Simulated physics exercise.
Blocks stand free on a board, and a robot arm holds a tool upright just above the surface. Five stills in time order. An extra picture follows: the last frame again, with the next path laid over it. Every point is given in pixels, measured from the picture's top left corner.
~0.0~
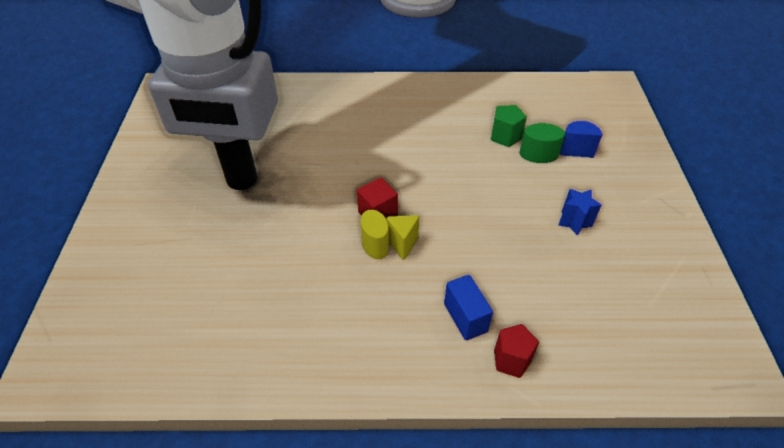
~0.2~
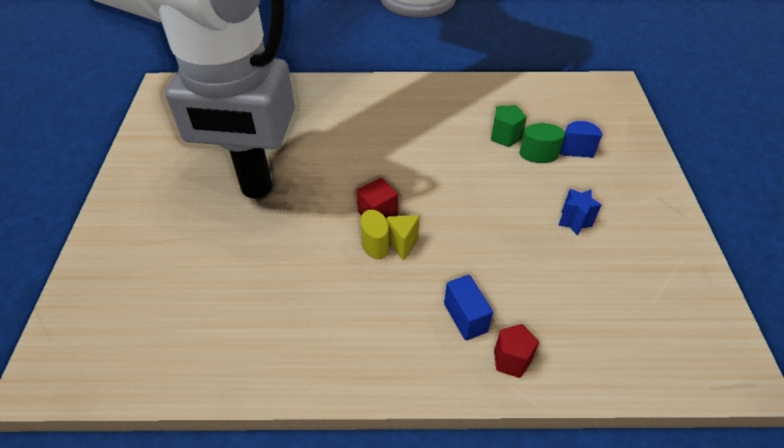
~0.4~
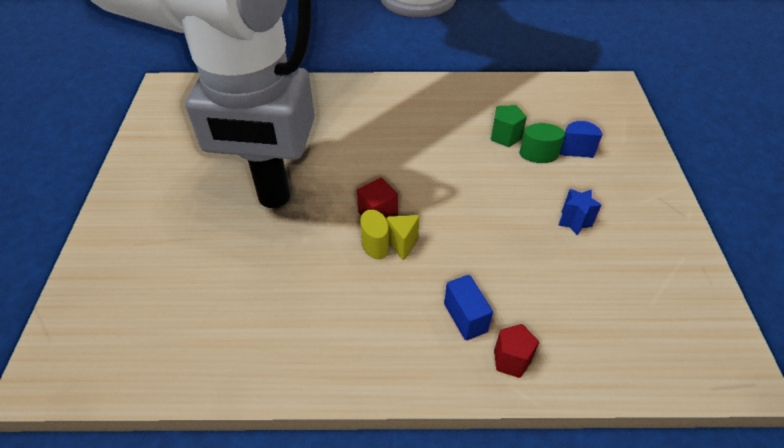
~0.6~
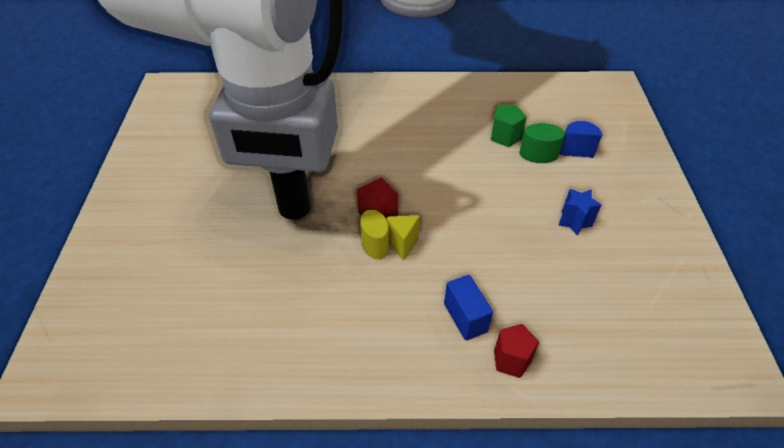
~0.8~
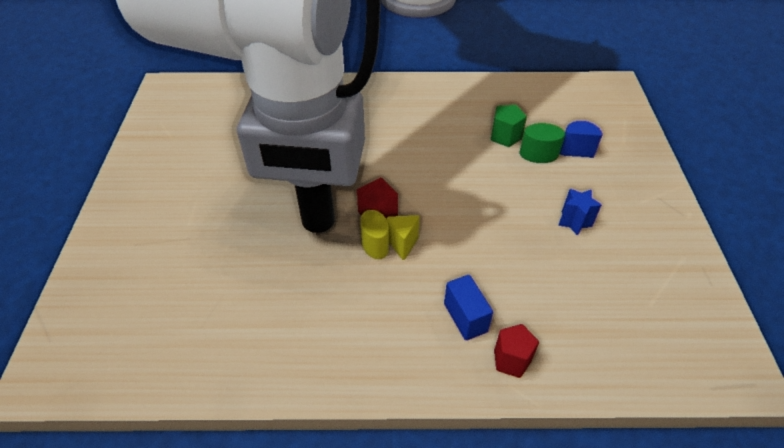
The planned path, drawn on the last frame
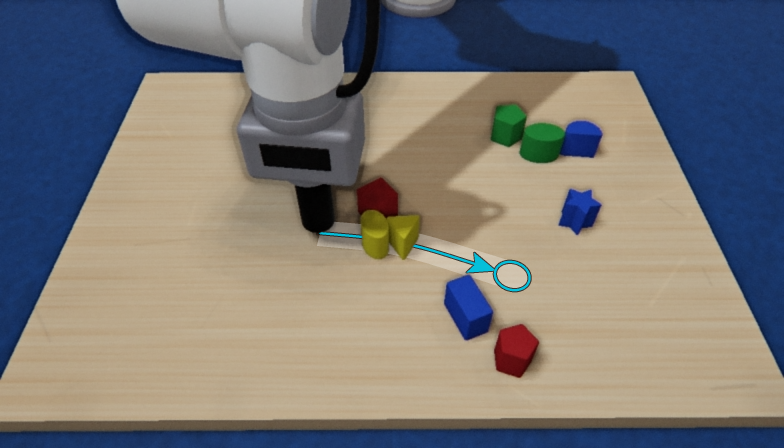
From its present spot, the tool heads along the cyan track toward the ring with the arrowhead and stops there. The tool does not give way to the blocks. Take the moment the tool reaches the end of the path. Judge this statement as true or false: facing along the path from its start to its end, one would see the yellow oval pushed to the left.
Verdict: False.
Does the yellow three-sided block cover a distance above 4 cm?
Yes, that is how it ends up.
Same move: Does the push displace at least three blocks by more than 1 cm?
I expect not.
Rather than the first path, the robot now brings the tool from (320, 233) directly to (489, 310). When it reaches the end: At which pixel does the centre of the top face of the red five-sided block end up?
The centre of its top face lies at (540, 367).
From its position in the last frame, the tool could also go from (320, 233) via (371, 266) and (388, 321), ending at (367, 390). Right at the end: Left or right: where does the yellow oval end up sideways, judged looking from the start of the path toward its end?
Side: Left.
Path on the board, from (320, 233) by way of (416, 246) to (512, 276).
The first path, step by step. One third of the way, tool at (385, 228); yellow oval at (407, 235), turned 50° clockwise; red square at (383, 191), turned 30° anticlockwise; yellow three-sided block at (433, 227), turned 15° clockwise.
Two thirds of the way, tool at (451, 244); yellow oval at (451, 260); red square at (383, 191), turned 30° anticlockwise; yellow three-sided block at (489, 236), turned 20° anticlockwise.
At the end, tool at (516, 264); yellow oval at (452, 261), turned 160° clockwise; red square at (383, 191), turned 30° anticlockwise; yellow three-sided block at (541, 240), turned 100° anticlockwise; blue oblong in place.
